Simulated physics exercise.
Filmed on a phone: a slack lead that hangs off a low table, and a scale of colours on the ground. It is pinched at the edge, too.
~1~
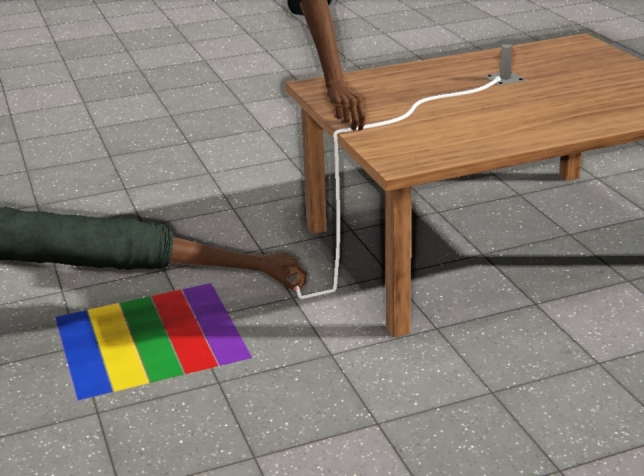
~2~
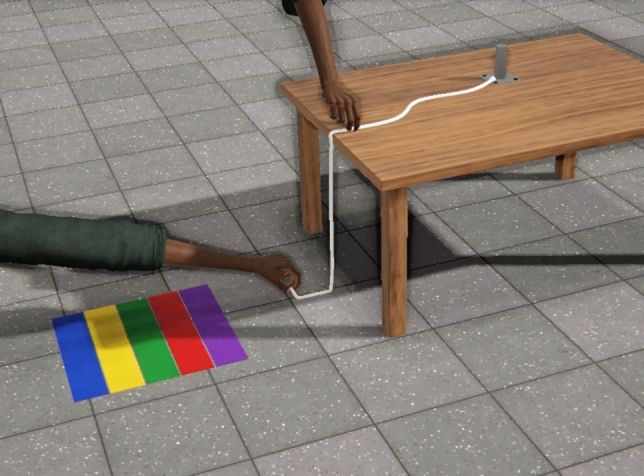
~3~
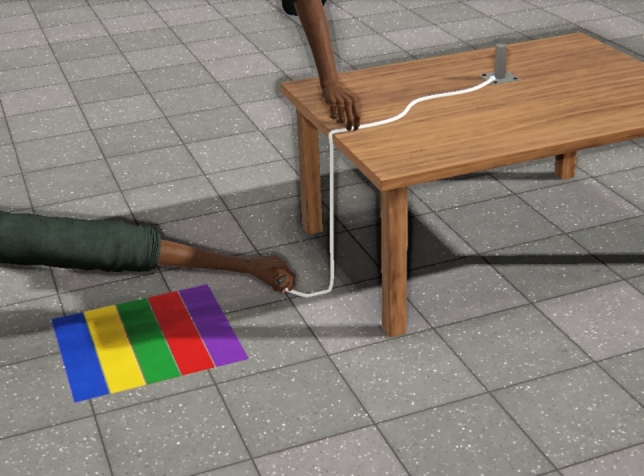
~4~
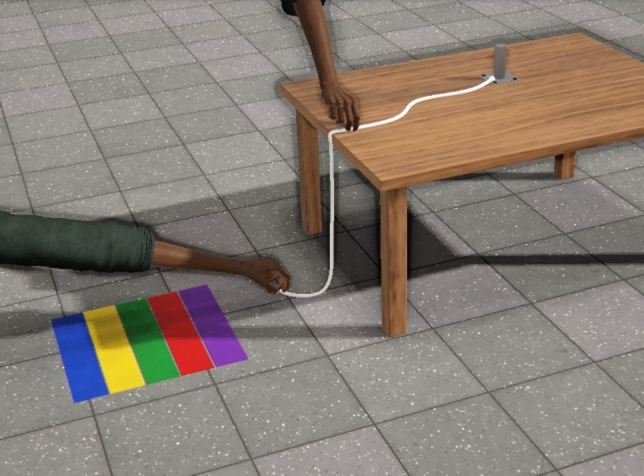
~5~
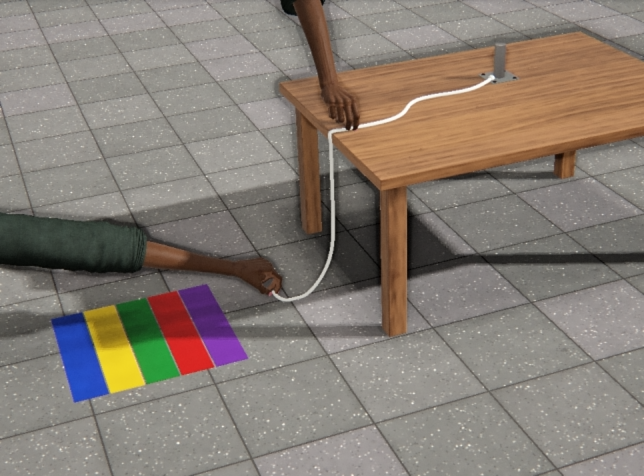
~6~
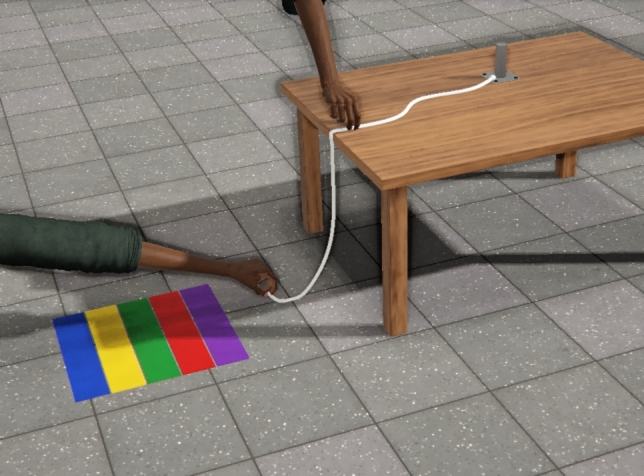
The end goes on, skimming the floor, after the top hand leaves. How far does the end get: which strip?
As far as the red strip.
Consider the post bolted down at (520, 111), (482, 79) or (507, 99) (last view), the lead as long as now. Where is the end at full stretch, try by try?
You'd find it around (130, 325), then (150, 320), and finally (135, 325).
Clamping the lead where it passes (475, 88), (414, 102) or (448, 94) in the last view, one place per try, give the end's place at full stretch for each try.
In order of the tries: About (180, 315), about (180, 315), about (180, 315).
Soon after, end near (231, 302); short of the strips.
Then, end near (197, 310); over purple.
At full stretch, end near (176, 315); over red. It gets as far as the red strip.
